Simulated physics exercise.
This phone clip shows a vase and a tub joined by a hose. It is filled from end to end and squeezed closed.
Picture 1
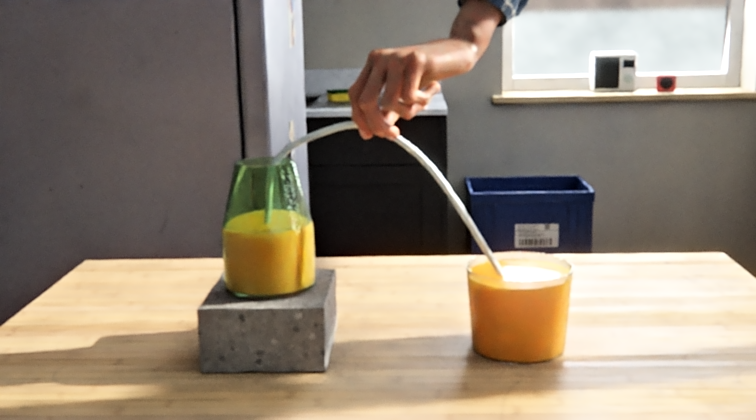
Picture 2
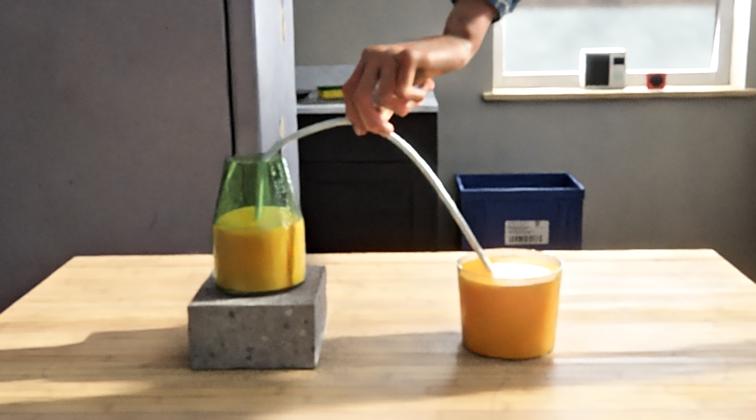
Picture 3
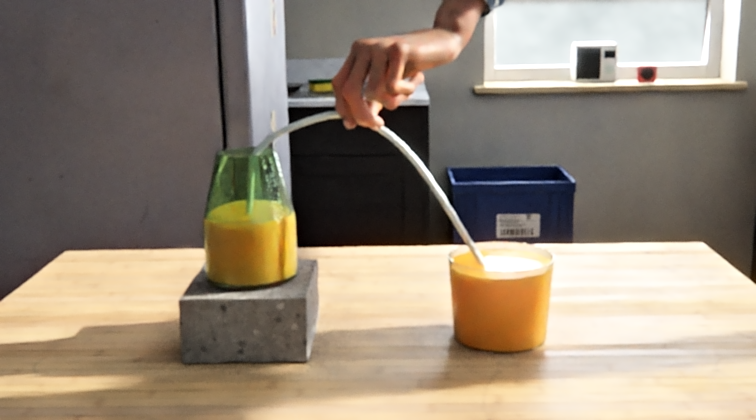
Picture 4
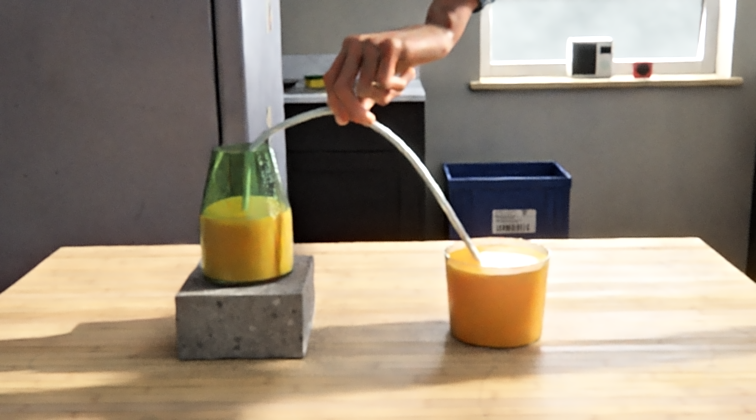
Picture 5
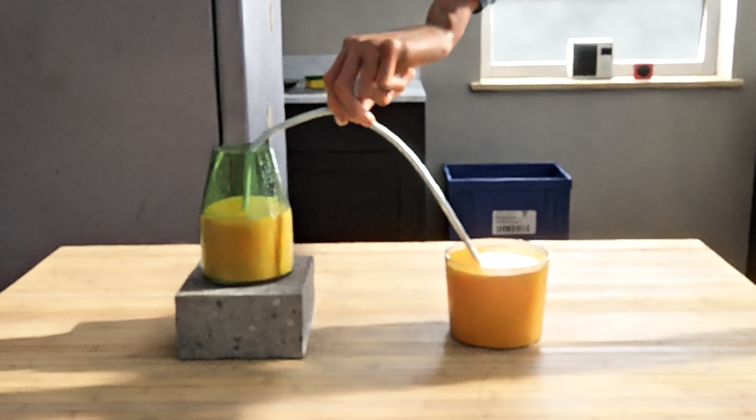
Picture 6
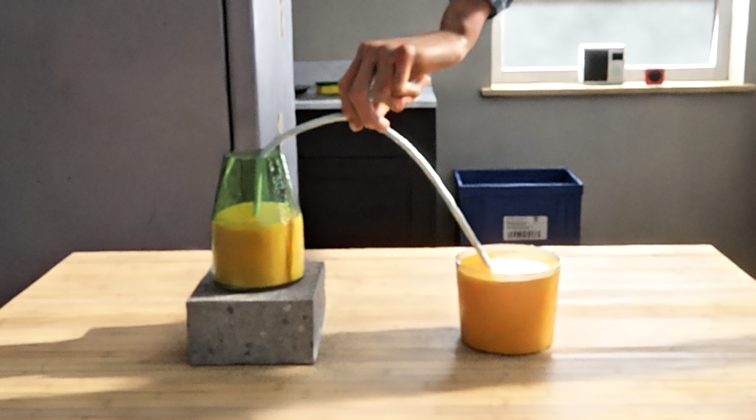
On a wooden tabletop, a hand pinched a pale hose linking a green vase of orange liquid on a gray block to a fuller tub at right; only the view shifted slightly.
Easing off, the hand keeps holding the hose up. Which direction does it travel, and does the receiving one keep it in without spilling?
Orange juice goes - rightward, receiving - spills.
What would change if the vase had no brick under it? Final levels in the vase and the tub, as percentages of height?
First 55 per cent, then 85 per cent.
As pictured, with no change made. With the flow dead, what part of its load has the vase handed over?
I'd put it close to 80 per cent.
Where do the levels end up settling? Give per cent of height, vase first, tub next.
In turn 10 and 100 per cent.
Shortly, the vase is about a third full; the tub is full to the brim; the lower one has lost some.
Then, the vase is about a quarter full; the tub is full to the brim; the lower one has lost some.
At the finish, the vase is nearly empty; the tub is full to the brim; the lower one has lost some; the two surfaces are level.
